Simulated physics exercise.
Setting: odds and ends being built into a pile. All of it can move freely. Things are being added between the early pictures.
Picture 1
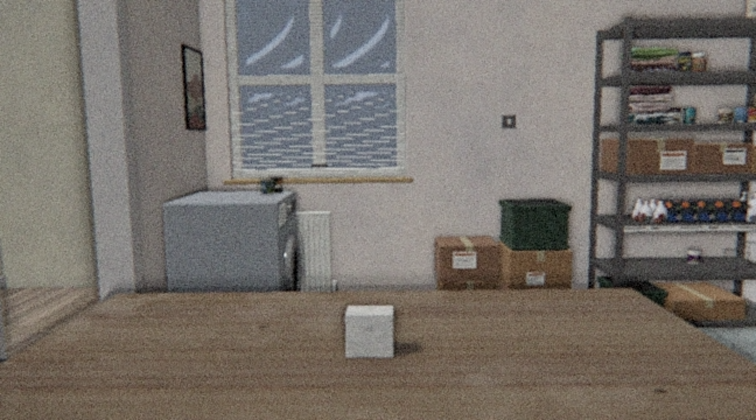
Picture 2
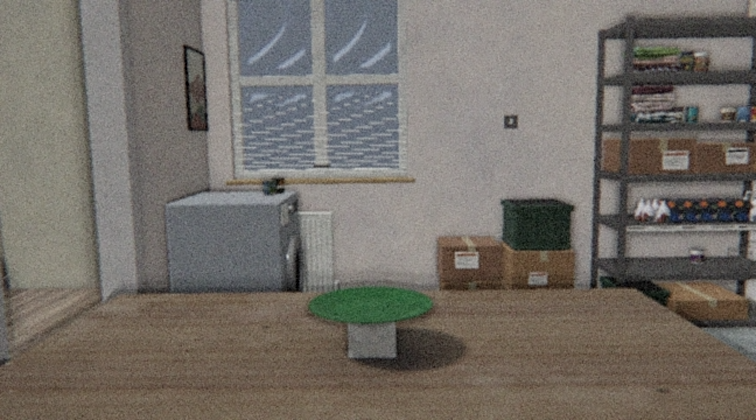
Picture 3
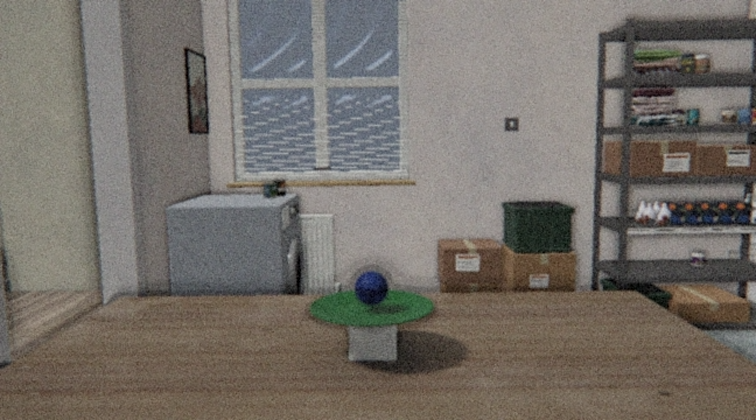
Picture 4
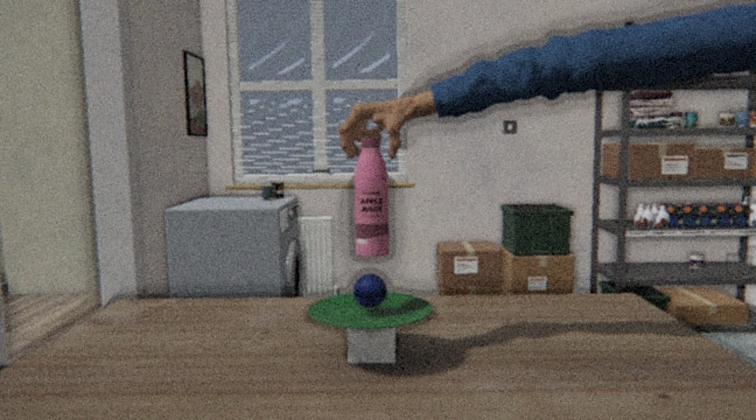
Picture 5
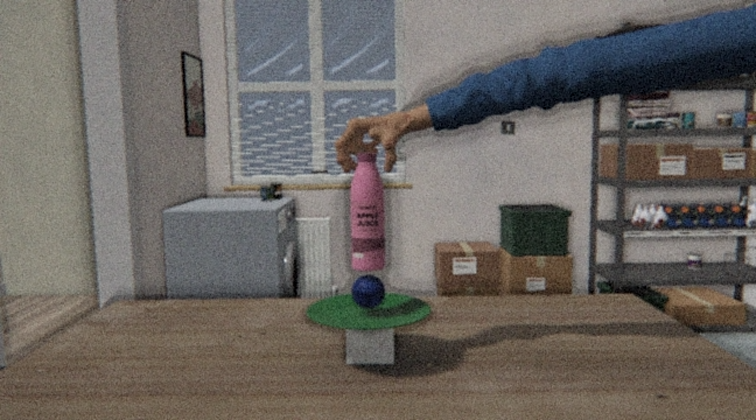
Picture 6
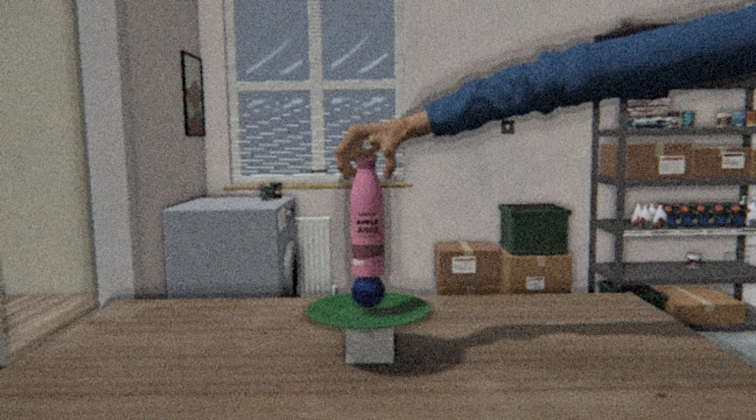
A plain room with a window, a grey appliance at left, cardboard boxes and a dark shelving unit at right is seen from across a wooden table. A small white block sits near the table's middle, then a green plate appears on it and a blue ball on the plate. From the right, a blue-sleeved arm holds a pink bottle above the ball and lowers it onto it, fingers still gripping the top.
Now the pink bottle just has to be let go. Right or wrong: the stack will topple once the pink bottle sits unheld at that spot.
Right.
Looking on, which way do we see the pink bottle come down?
Observed: The object is displaced in the rightward direction.
Then, 0.80 s after the last picture, pink bottle now fallen.
Then, 1.00 s after the last picture, things are still on the move.
Then, 1.80 s after the last picture, as before.
By the end, fallen, pink bottle; the other 3 in place. The pile loses its balance.
